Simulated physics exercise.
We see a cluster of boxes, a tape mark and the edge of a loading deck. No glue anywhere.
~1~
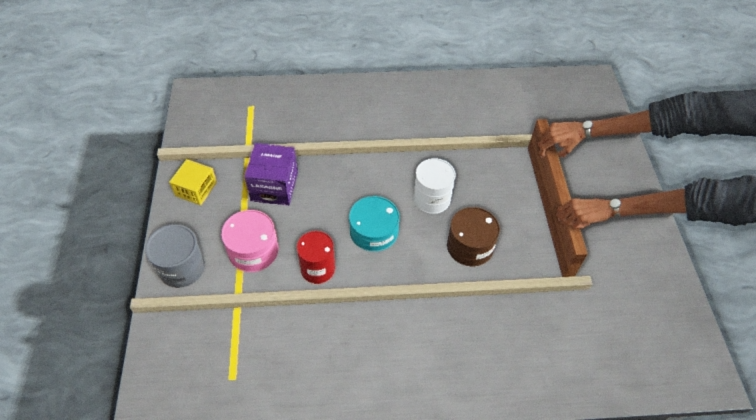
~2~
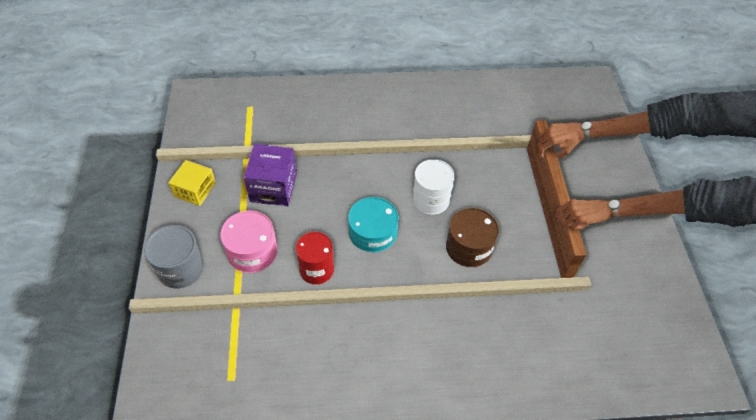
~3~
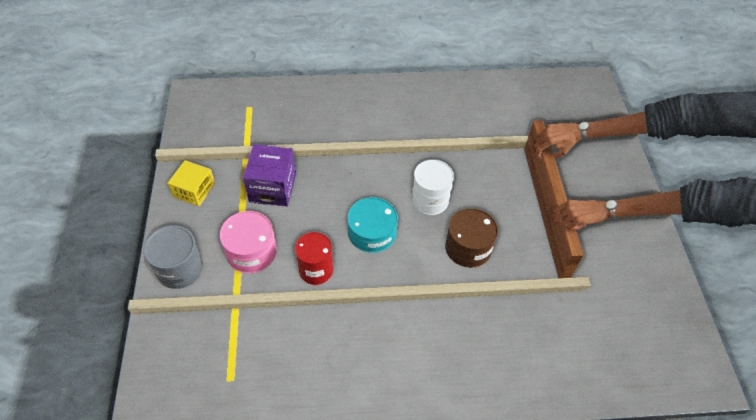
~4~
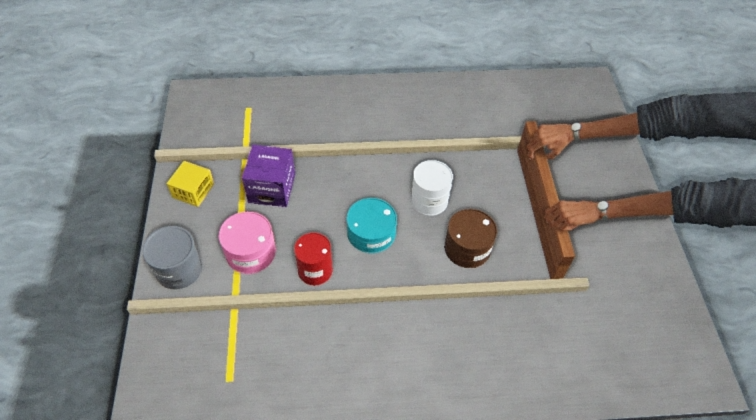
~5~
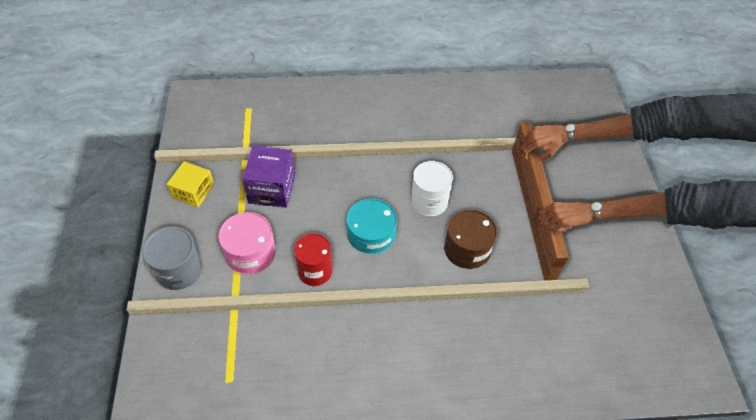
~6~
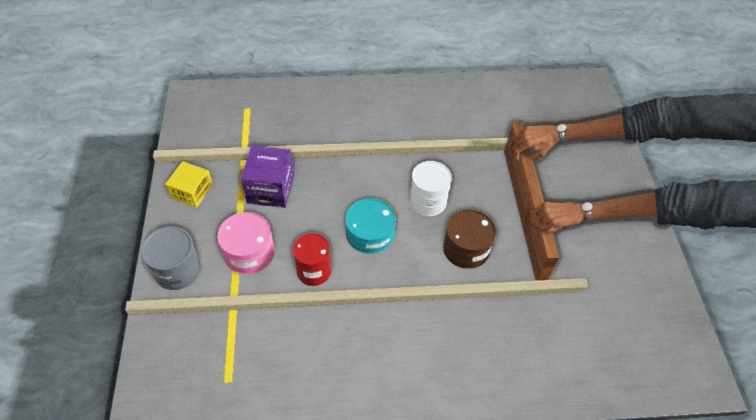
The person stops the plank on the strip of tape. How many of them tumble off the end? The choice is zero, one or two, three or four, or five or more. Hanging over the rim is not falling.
Here the number that fall off is one or two.
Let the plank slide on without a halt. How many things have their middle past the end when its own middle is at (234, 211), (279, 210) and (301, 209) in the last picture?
Past the end: 2, 0 and 0.
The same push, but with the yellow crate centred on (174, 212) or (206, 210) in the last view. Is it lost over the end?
Place by place, it is kept; remains up.
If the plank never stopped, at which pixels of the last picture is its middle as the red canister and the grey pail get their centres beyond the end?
About (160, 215), and (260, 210) for the other.
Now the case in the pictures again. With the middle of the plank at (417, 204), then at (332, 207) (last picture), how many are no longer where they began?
3 and 5.
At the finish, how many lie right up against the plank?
The number is 3.
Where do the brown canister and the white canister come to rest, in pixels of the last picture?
The brown canister at (211, 240), the white canister at (220, 181).
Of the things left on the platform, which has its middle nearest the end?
The pink canister ends nearest.
A little later, none off yet; grey pail at rest near (172, 259); yellow crate at rest near (190, 185); pink canister at rest near (247, 243).
Next, none off yet; grey pail shifted a little near (164, 260); yellow crate at rest near (190, 185); pink canister shifted about its own width near (215, 249).
When it is over, the number that fall off is one or two; down, yellow crate and grey pail.
